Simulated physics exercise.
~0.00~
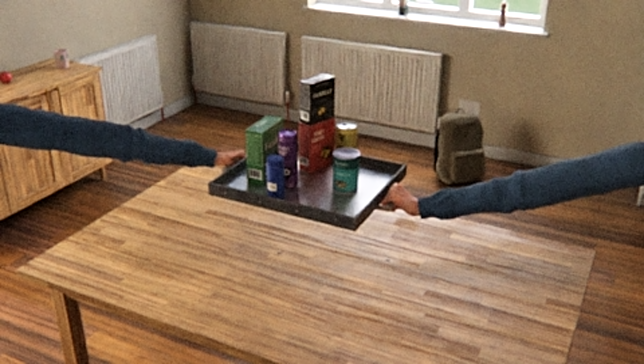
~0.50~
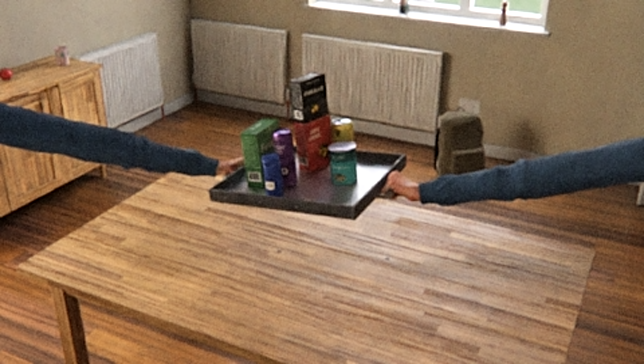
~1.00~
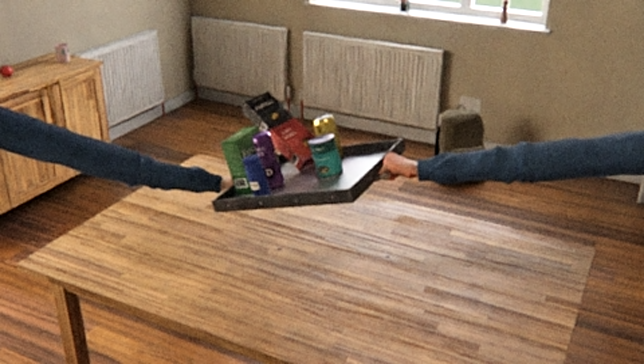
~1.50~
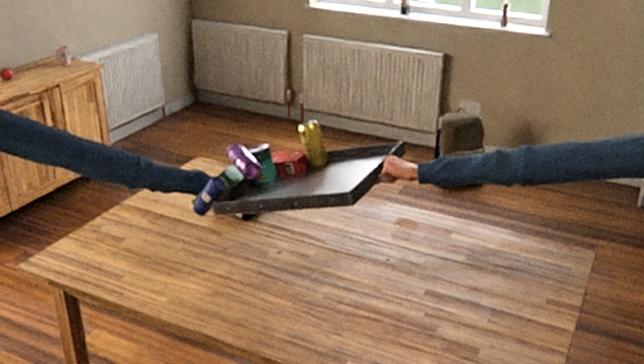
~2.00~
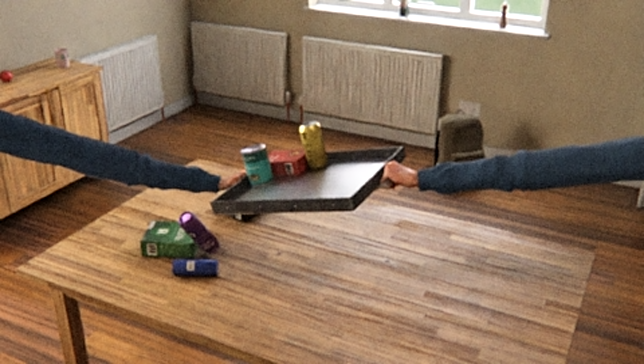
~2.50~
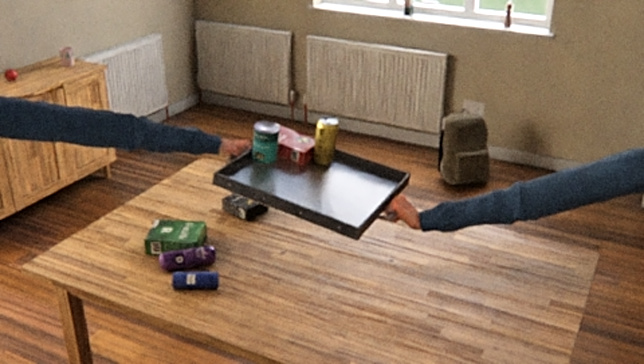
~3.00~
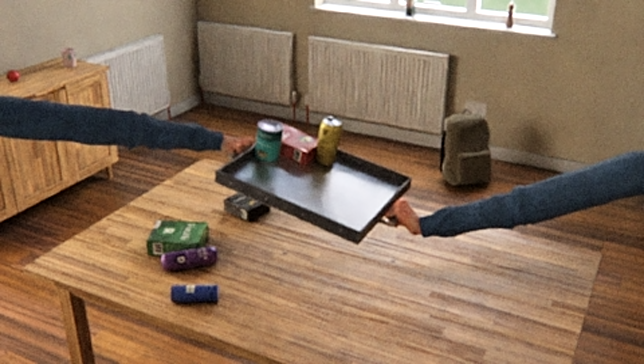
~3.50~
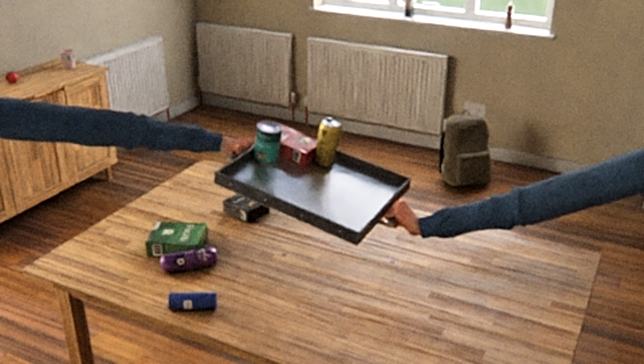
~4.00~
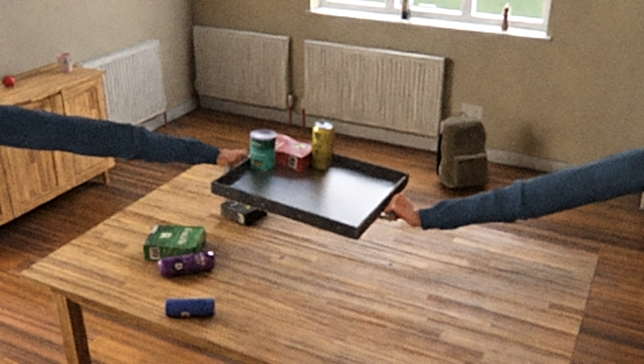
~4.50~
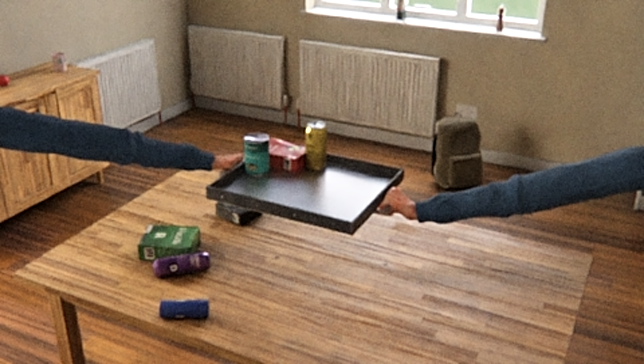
A dark rimmed tray loaded with seven boxes and cans is held by two hands above a wooden table. Its left edge dips, and the load leans and slides that way, the black carton toppling off and the red packet falling onto its side. The green packet, purple can and blue shaker then tumble over the left edge onto the table. The tray tips more gently to the right, then comes back to level, while the blue shaker rolls a little nearer. Four items end up lying on the table, while the turquoise tin and yellow can stand beside the toppled red packet on the tray.
